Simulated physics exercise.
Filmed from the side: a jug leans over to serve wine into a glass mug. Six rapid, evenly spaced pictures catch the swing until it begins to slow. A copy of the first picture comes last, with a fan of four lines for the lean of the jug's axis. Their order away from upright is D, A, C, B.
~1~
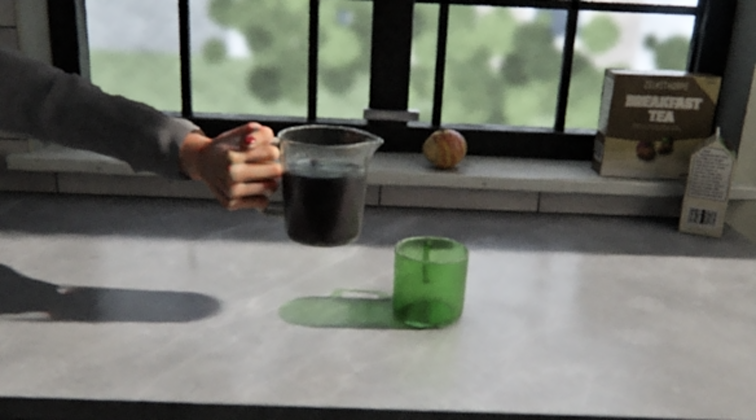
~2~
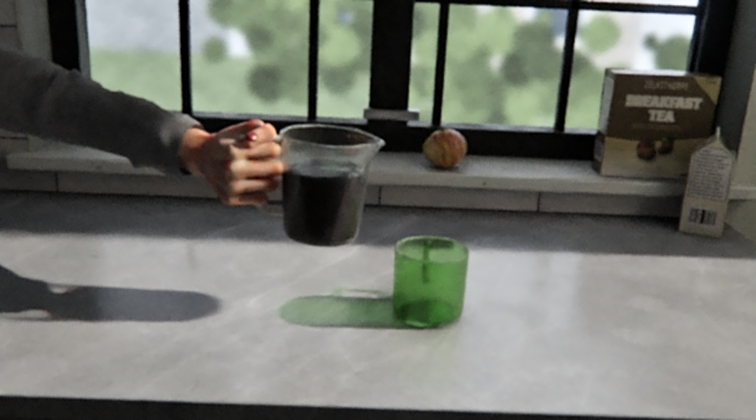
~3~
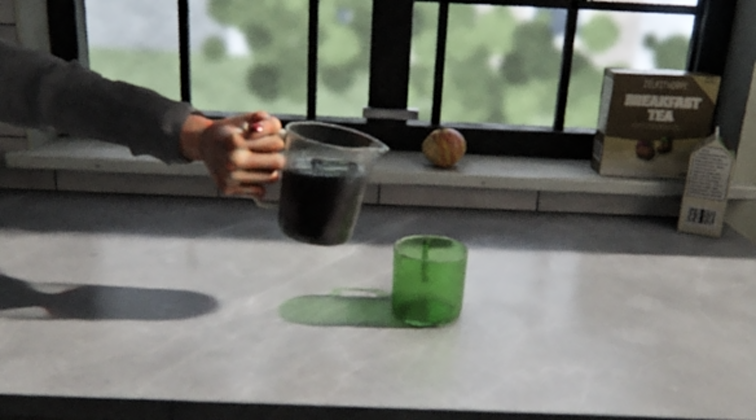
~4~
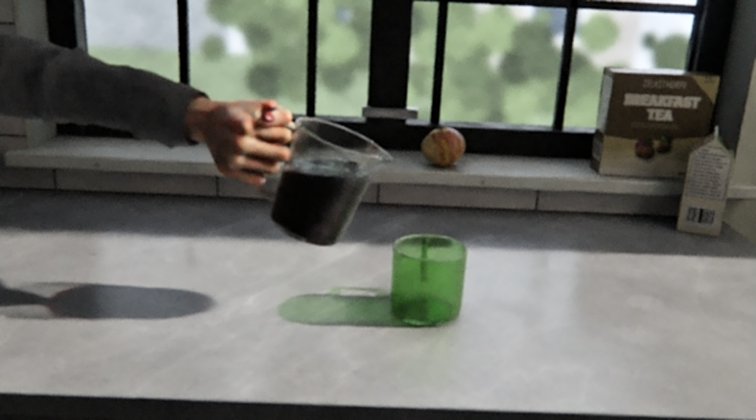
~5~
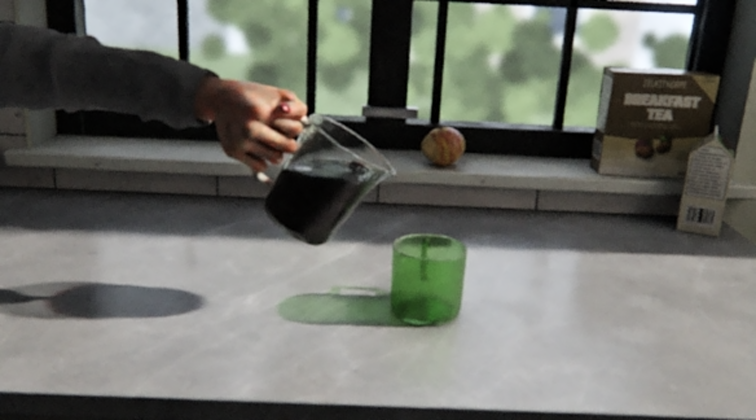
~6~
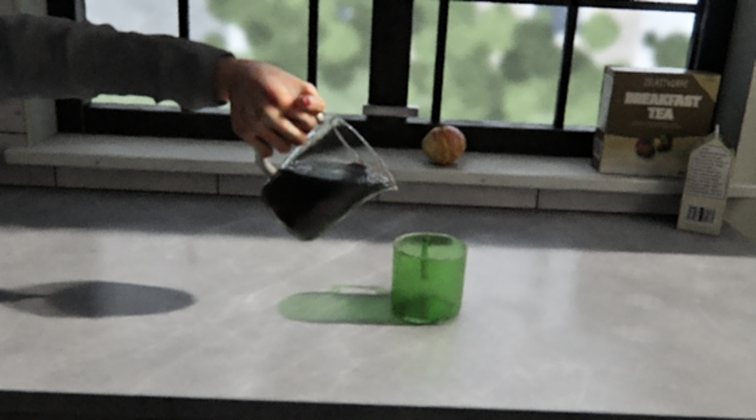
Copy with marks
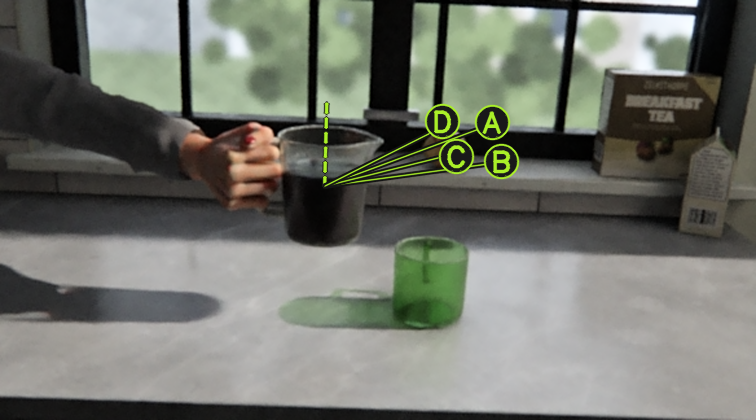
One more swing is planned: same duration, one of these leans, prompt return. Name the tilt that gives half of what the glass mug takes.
Go for A.
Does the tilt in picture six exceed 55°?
No.
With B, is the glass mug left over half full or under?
Over.
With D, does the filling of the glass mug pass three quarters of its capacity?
No.
In lime, A at (477, 129); B at (484, 164); C at (438, 157); D at (429, 133).
With A, the glass mug ends with about 50 % of what it can hold.
With B, the glass mug ends with about 79 % of what it can hold.
With C, the glass mug ends with about 64 % of what it can hold.
With D, the glass mug ends with about 34 % of what it can hold.
